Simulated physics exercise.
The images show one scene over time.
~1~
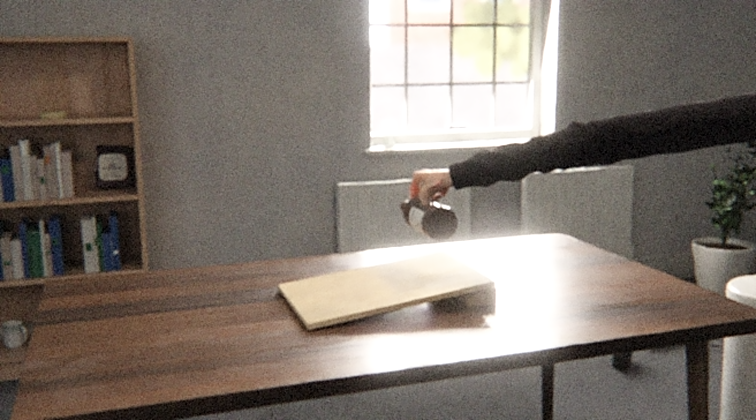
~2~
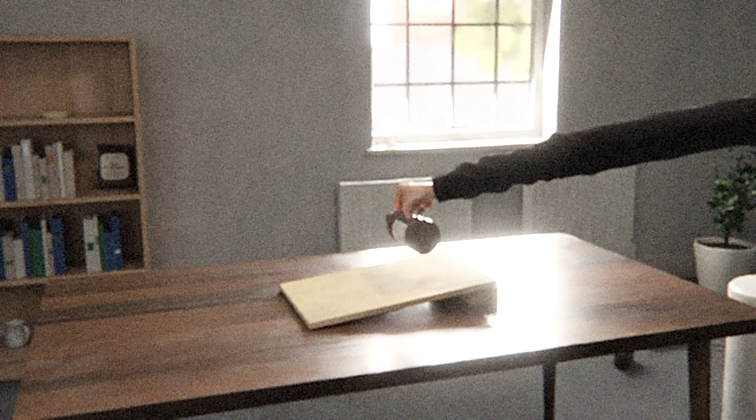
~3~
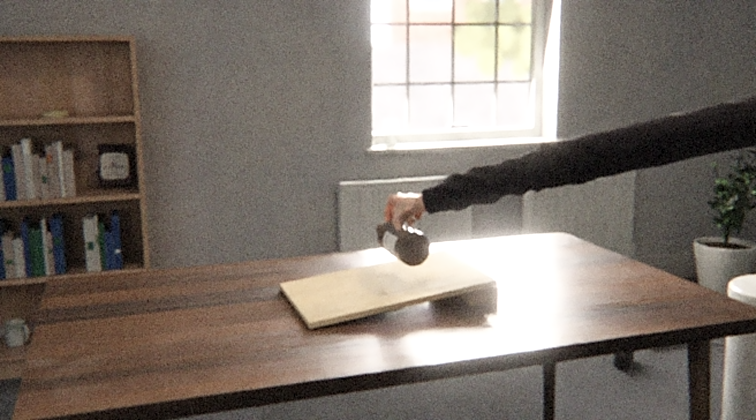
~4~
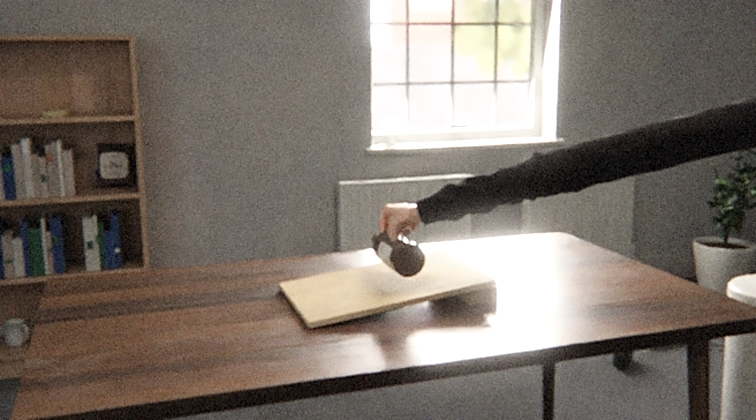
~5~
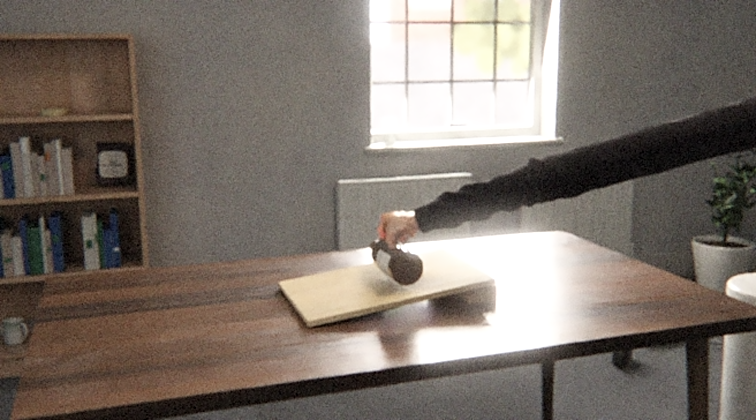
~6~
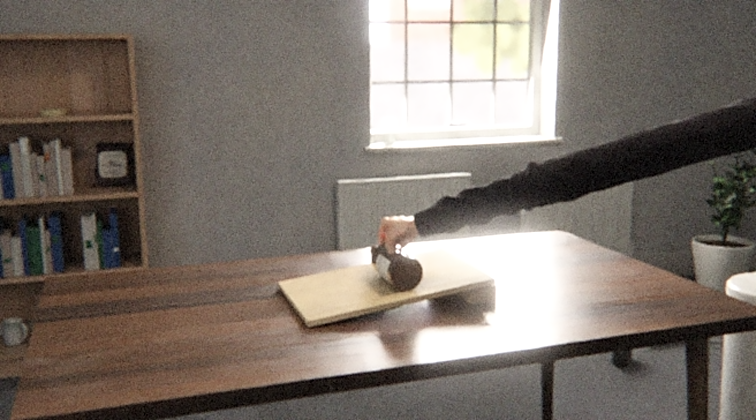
A hand in a dark sleeve carries a brown bottle left and down over a pale board sloping on a wooden table, lowering it on its side onto the board's surface, with a bright window and a bookshelf behind.
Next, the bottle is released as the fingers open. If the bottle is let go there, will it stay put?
No.
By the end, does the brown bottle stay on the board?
In the end it goes over the edge.
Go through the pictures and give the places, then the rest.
In the first picture, still above its spot; brown bottle (423, 215).
In the second picture, still above its spot; brown bottle (407, 228).
In the third picture, still above its spot; brown bottle (397, 239).
In the fourth picture, still above its spot; brown bottle (393, 249).
In the fifth picture, still above its spot; brown bottle (391, 257).
In the sixth picture, in place under the hand; brown bottle (390, 262).
Then, 1.00 s after the last picture, brown bottle now off the board.
Then, 1.90 s after the last picture, things are still on the move.
Then, 2.50 s after the last picture, as before.
By the end, off the board, brown bottle. The brown bottle goes downhill.
